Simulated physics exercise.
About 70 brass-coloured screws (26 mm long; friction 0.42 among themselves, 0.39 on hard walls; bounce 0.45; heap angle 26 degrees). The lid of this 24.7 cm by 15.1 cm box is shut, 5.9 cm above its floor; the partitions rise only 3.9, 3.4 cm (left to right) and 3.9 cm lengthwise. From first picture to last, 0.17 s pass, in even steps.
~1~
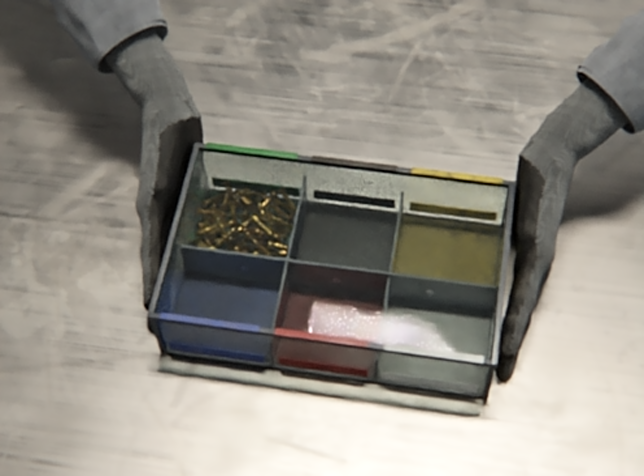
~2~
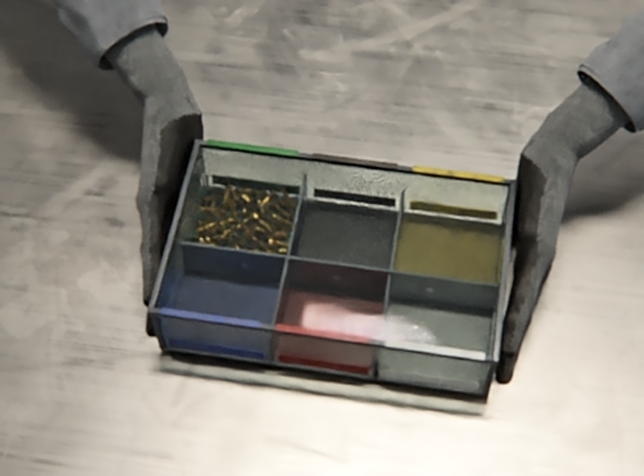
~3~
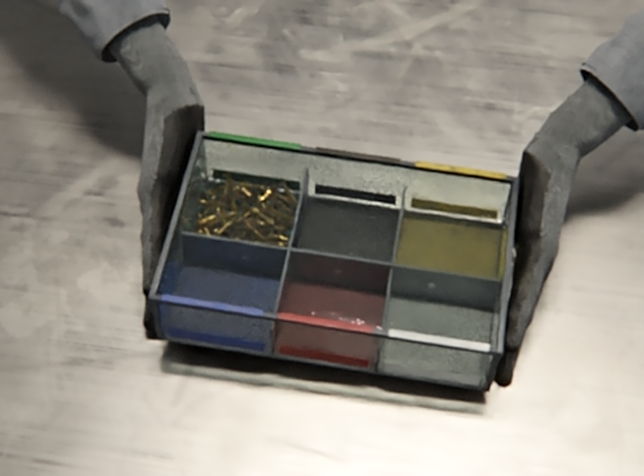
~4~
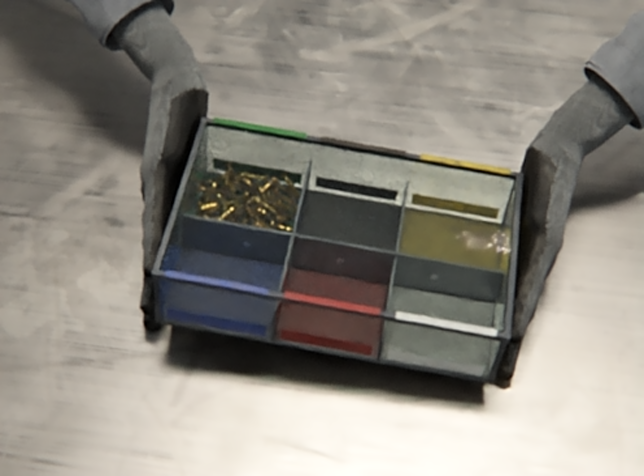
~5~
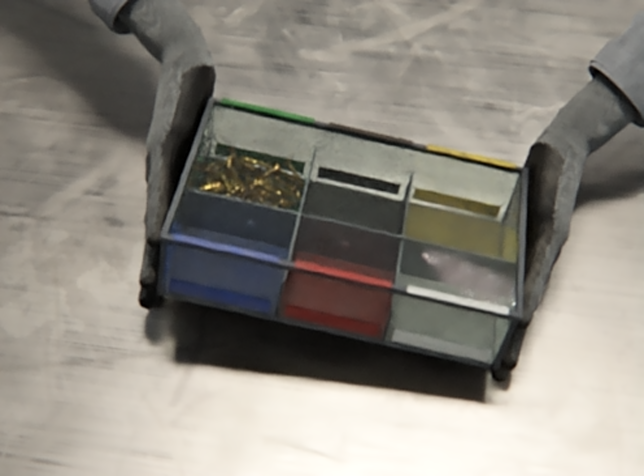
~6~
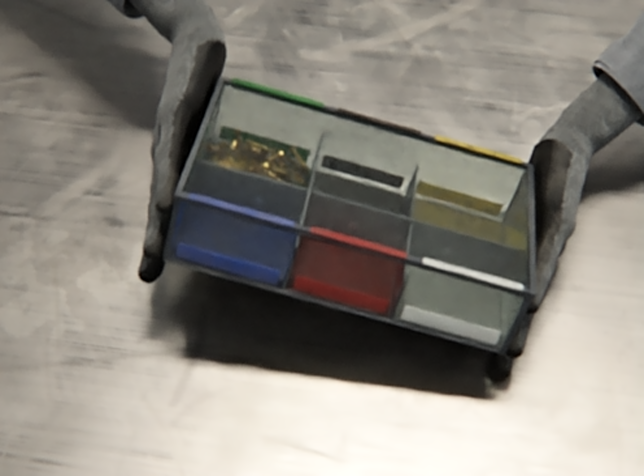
Clear six-compartment box of brass-coloured screws being lifted and tilted by two grey-gloved hands above a pale, scuffed metal surface.
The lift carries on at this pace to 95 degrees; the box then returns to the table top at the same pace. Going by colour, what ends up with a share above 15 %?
Red below, blue below, green above, yellow below, white below, black below.
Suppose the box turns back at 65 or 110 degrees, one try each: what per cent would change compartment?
About 5 and 15 per cent.
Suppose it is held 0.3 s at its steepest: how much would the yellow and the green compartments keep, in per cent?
In that case yellow 10, green 90.
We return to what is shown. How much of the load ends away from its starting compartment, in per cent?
Roughly 10 per cent.
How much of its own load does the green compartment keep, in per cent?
Roughly 90 per cent.
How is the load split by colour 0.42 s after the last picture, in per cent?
Red 0; blue 0; green 95; yellow 0; white 0; black 5.
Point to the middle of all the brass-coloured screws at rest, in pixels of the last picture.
Near (265, 213).
Then, 0.42 s after the last picture, tilt 94 degrees; green 95 %, black 5 %.
Then, 0.71 s after the last picture, tilt 37 degrees; green 90 %, yellow 5 %, black 5 %.
Then, 1.09 s after the last picture, tilt 0 degrees; green 90 %, yellow 5 %, black 5 %.
In the end, red 0 %, blue 0 %, green 90 %, yellow 5 %, white 0 %, black 5 %.
